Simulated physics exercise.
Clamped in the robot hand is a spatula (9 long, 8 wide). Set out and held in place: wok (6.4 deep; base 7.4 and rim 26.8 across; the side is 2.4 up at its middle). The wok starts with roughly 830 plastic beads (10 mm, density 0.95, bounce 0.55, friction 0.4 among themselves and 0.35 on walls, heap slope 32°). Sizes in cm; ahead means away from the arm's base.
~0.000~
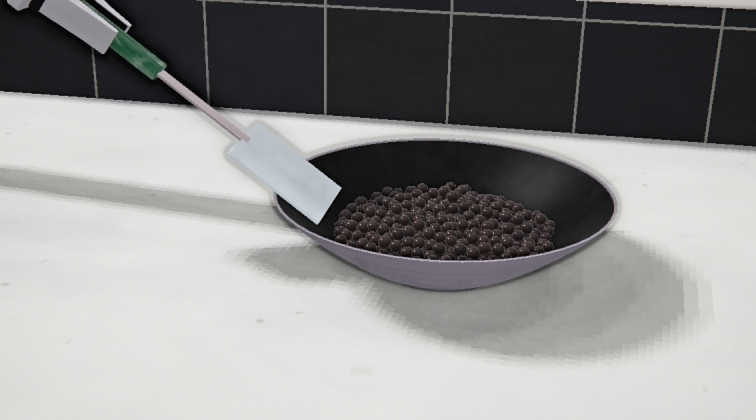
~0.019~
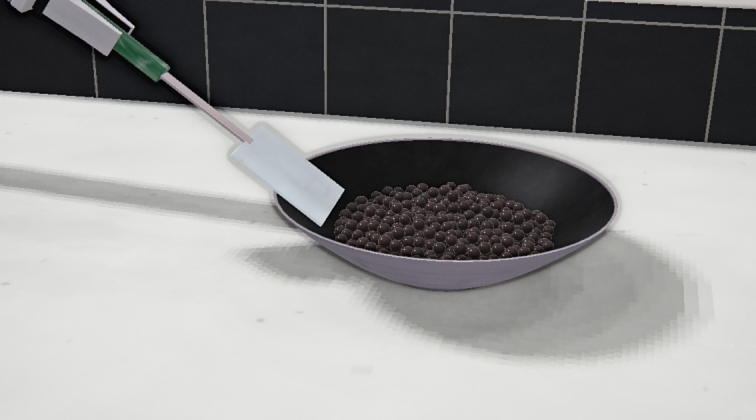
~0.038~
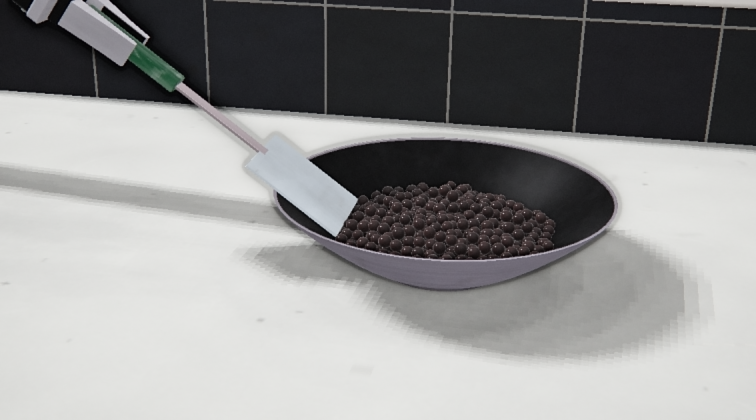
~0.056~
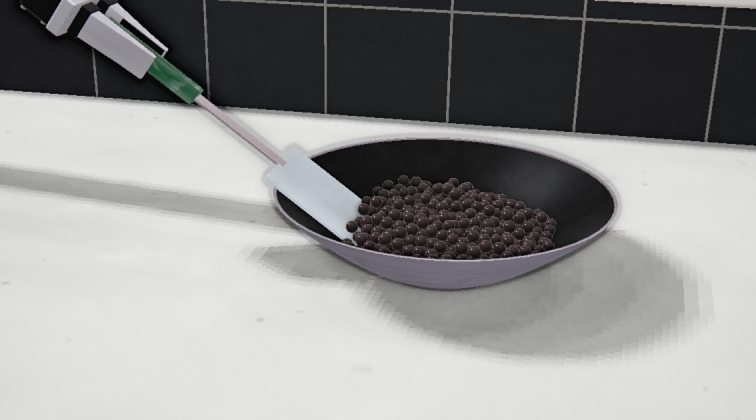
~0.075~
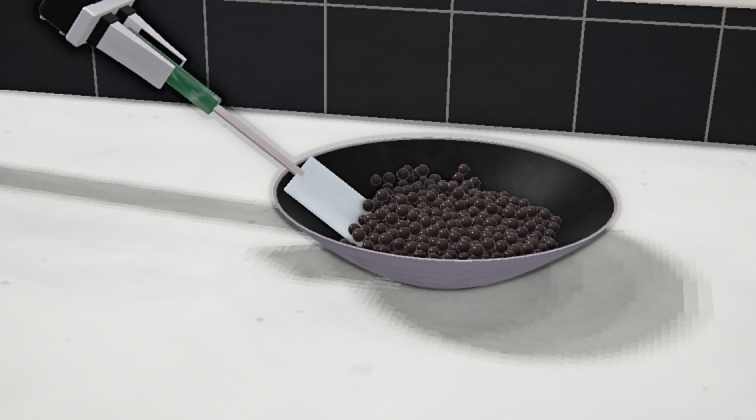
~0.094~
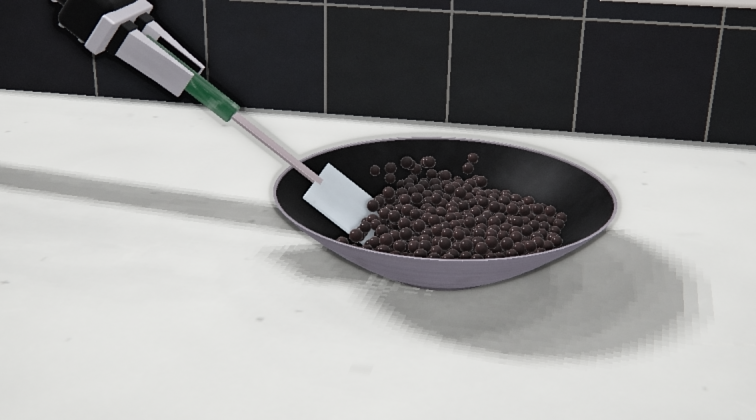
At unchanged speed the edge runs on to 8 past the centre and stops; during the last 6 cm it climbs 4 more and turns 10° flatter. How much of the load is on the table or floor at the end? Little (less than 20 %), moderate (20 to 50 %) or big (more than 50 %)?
A moderate share, 20 to 50 %, ends on the table or floor.
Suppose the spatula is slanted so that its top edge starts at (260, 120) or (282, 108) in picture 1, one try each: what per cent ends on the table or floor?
Some 35 and 40 per cent.
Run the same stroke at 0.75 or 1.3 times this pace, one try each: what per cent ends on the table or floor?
Some 25 and 40 per cent.
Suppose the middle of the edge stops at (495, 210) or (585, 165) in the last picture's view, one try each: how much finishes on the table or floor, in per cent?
Some 5 and 45 per cent.
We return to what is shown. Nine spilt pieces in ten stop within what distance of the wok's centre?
Some 55 cm.
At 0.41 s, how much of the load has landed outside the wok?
Roughly 15 per cent.
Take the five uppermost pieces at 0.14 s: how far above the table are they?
Roughly 6 cm.
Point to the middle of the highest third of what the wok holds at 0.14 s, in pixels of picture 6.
Near (487, 212).
After 0.14 s, sloping 36°, highest piece 7 above the table; 826 in the wok.
After 0.19 s, sloping 32°, highest piece 8 above the table; 826 in the wok.
After 0.41 s, sloping 26°, highest piece 11 above the table; 564 in the wok, 116 on the table or floor, 146 on the blade or in flight.
After 1.46 s, sloping 26°, highest piece 6 above the table; 563 in the wok, 263 on the table or floor.
At rest, 563 in the wok, 263 on the table or floor. That is 32 % on the table or floor.
